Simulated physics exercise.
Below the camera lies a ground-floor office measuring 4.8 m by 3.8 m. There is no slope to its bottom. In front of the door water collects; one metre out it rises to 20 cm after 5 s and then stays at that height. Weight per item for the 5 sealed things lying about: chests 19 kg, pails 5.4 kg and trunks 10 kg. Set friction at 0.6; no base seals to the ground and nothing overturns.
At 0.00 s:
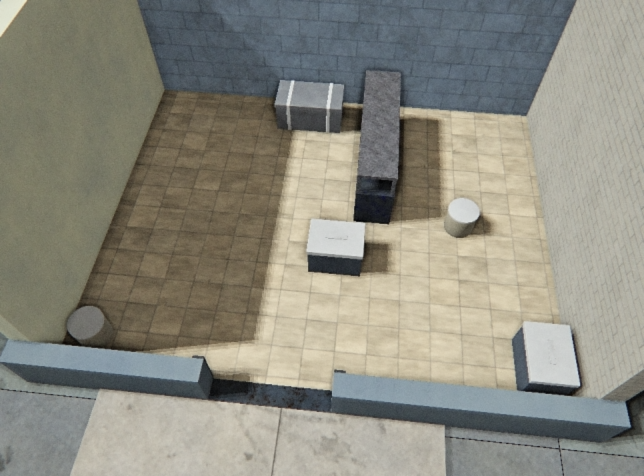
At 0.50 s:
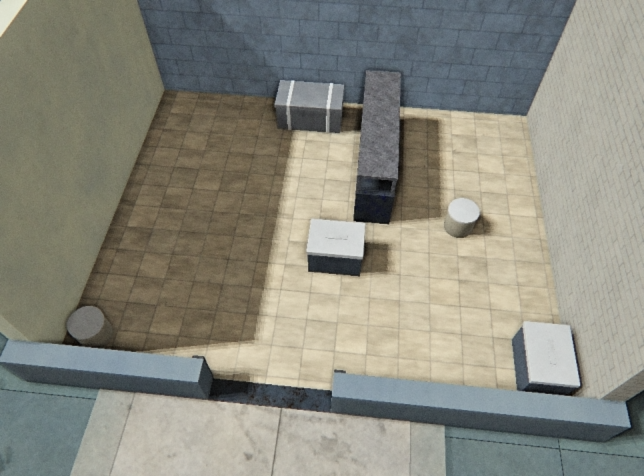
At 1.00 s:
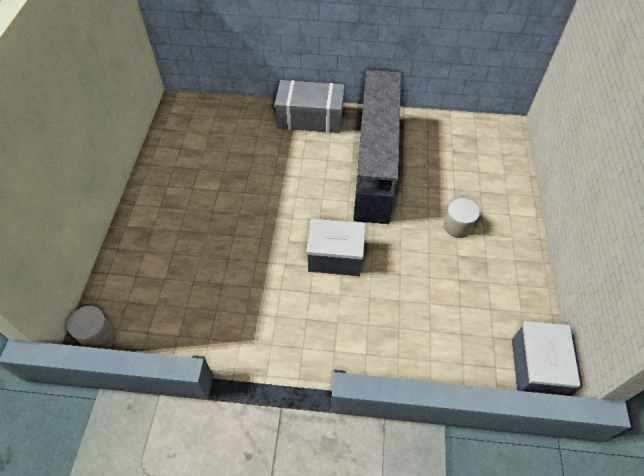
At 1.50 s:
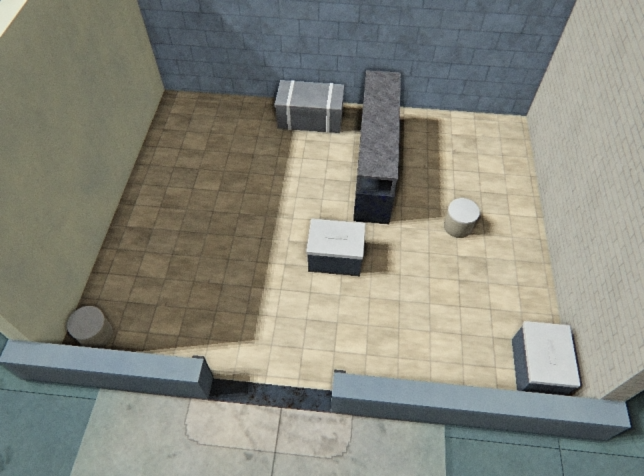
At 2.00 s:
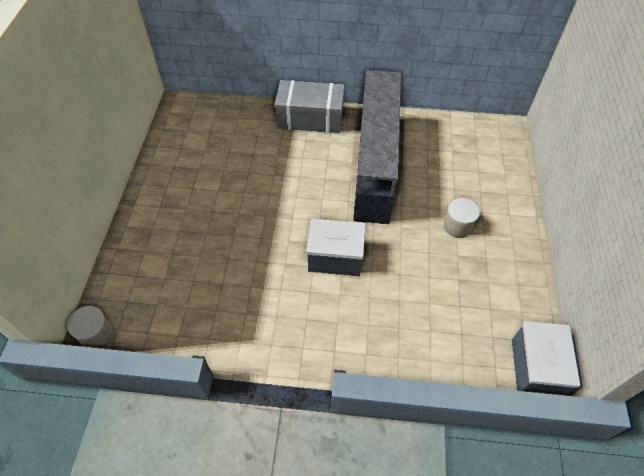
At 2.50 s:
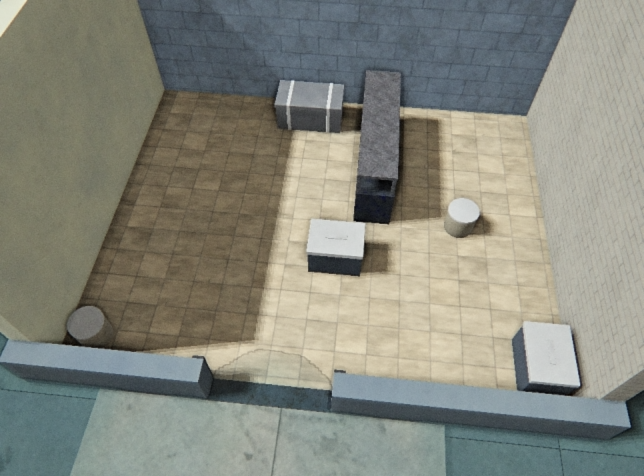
Water gathers faintly on the pale paving outside the doorway of a walled, tiled room, its outline shifting slightly, then a thin, clear patch spreads just inside the opening. The pale and dark boxes, the round containers and the long dark block all stay still throughout.
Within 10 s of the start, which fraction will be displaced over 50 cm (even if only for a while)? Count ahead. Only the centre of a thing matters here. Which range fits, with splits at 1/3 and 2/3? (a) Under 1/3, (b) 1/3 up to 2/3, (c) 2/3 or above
a, under 1/3.
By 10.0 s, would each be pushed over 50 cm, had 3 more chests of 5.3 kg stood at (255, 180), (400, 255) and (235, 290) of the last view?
In that order: Past it, past it, past it.
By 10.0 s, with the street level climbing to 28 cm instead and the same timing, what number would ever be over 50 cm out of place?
That would make 1 of them.
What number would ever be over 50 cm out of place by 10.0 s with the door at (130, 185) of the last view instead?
You'd get 0 in that case.
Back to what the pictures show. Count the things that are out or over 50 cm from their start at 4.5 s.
0.
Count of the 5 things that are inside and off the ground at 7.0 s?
My tally comes to 0.
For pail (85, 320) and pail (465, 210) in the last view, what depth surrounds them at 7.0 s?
I'd put it at 0 cm and 3 cm respectively.
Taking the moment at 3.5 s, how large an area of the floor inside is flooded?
I'd put it close to 1.5 m2.
After 3.5 s 0 of 5 are over 50 cm from their spots; 0 afloat.
After 4.5 s 0 of 5 are over 50 cm from their spots; 0 afloat.
After 7.0 s 0 of 5 are over 50 cm from their spots; 0 afloat.
After 10.0 s 0 of 5 are over 50 cm from their spots, and 0 have been at some point; 1 afloat.
